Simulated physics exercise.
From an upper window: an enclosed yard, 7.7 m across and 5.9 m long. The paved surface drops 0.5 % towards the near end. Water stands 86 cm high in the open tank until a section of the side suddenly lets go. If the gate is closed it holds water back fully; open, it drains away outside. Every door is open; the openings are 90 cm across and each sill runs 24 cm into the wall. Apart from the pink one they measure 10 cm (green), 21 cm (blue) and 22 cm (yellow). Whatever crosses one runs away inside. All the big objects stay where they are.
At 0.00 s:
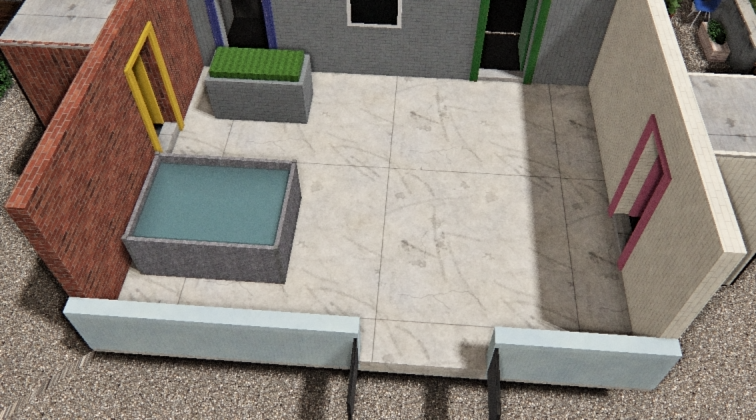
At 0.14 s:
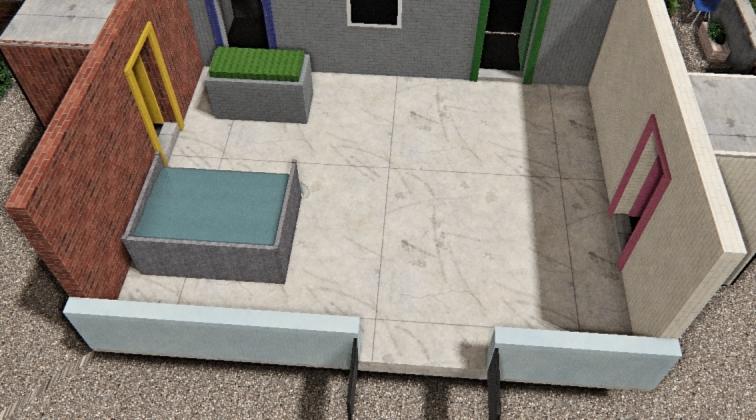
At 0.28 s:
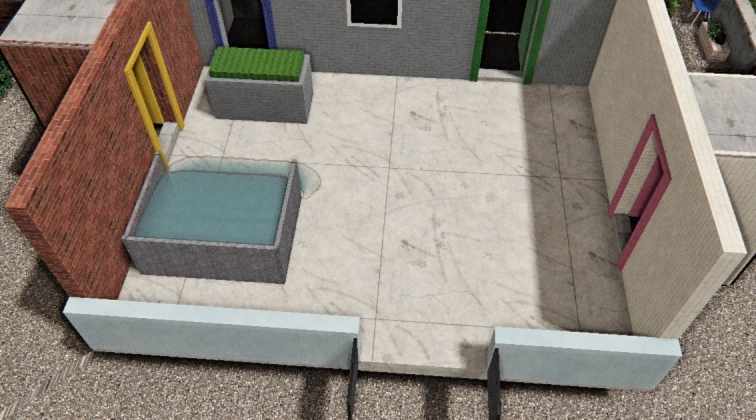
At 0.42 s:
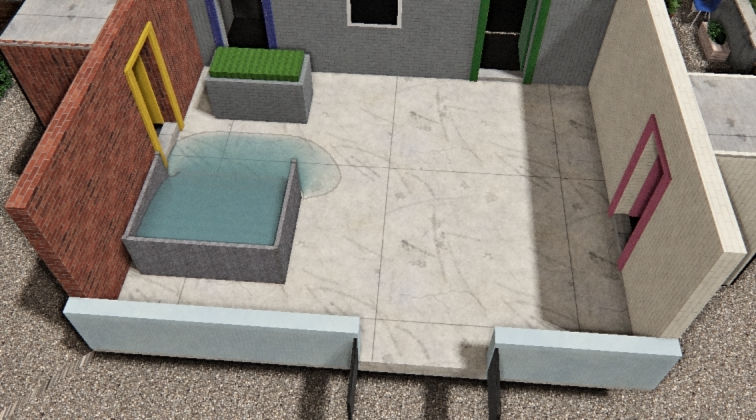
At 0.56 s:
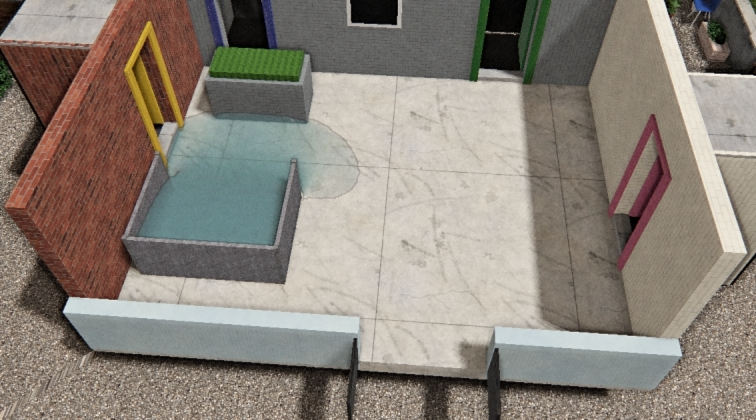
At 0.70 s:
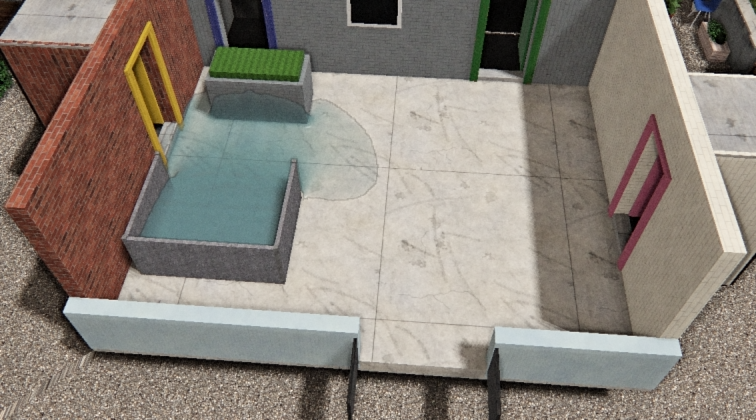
Walled yard with an open tank losing its far side, water spreading across the pale paving towards the planter and rightwards.
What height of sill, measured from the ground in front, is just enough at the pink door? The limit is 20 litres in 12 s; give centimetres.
Some 6.5 cm above the ground.
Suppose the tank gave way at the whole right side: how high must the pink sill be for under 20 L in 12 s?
Some 23 cm.
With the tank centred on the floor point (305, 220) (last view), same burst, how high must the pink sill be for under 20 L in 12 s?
Some 5.5 cm.
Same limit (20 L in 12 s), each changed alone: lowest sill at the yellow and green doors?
About 34 cm at yellow and 9.5 cm at green.
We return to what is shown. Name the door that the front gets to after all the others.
Last comes the pink one.
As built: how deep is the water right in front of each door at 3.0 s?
Depths in cm: Pink 0, green 12, blue 19, yellow 24.
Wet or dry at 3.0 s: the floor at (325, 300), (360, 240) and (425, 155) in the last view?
In turn: Still dry, not reached, flooded.
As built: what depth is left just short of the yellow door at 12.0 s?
Some 5.5 cm.
After 1.4 s water covers 25 % of the floor, deepest (60 cm) near (182, 127); it has not reached the pink door.
After 3.0 s water covers 55 % of the floor, deepest (27 cm) near (197, 88); it has not reached the pink door.
After 12.0 s water covers 95 % of the floor, deepest (16 cm) near (109, 327); 8 cm at the pink door, 0 litres in over its 12 cm sill.
At the pink door as built, the water arrived by 4.0 s and peaked near 12 cm at 5.4 s.
Run again over the same 12 s with other heights there, 28 litres in over 6 cm, 9 litres over 8 cm. The limit of 20 litres is kept from about 6.5 cm up.
